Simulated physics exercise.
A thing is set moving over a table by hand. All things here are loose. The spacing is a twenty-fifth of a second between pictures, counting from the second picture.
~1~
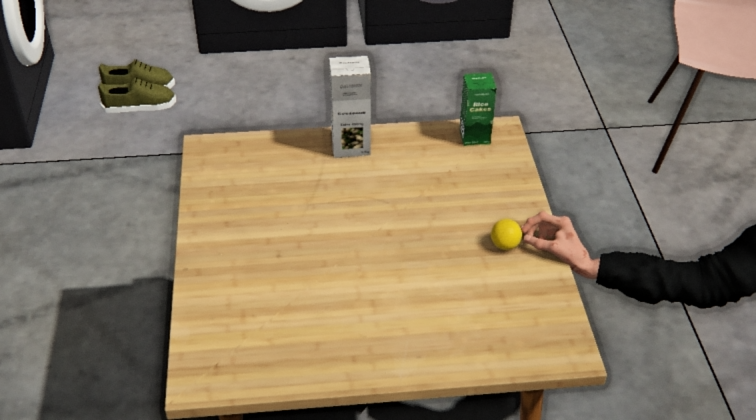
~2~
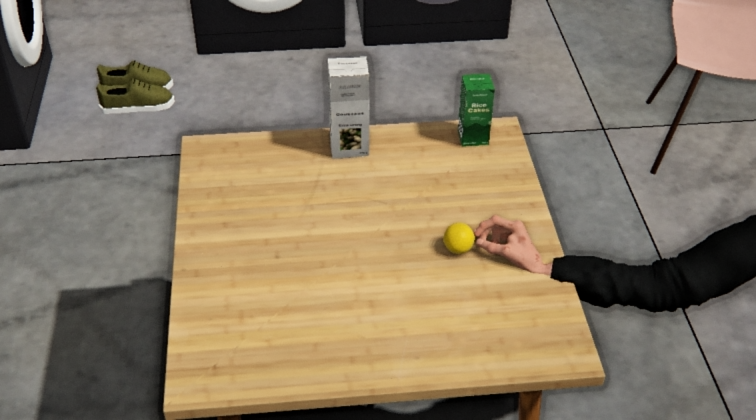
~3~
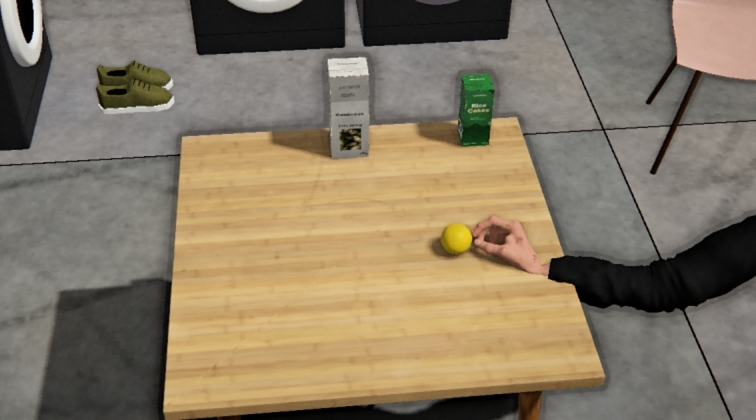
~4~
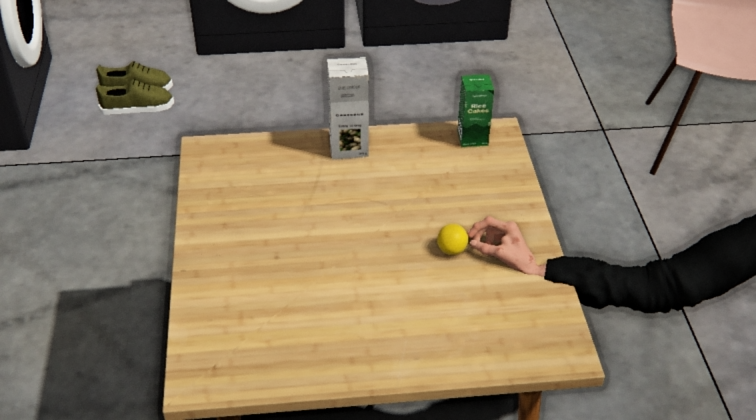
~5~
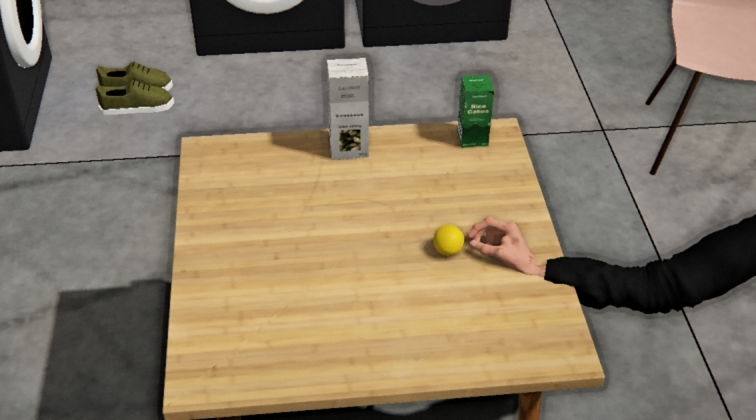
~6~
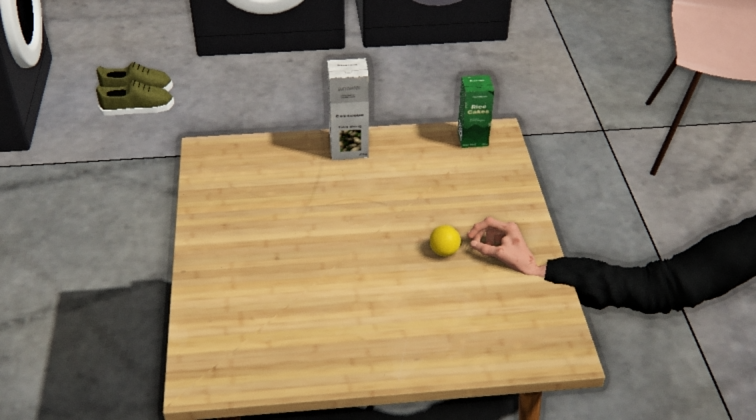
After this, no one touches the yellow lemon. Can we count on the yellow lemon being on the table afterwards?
Held by the table.
Then, 0.20 s later than the last frame, yellow lemon moved about its own width near (428, 242).
Then, 0.40 s later than the last frame, yellow lemon moved about its own width near (413, 243).
Then, 0.60 s later than the last frame, yellow lemon moved well along near (401, 244).
Then, 1.00 s later than the last frame, yellow lemon moved well along near (386, 245).
When it is over, moved from the start, yellow lemon. End places, in pixels of the last picture, yellow lemon near (382, 245).
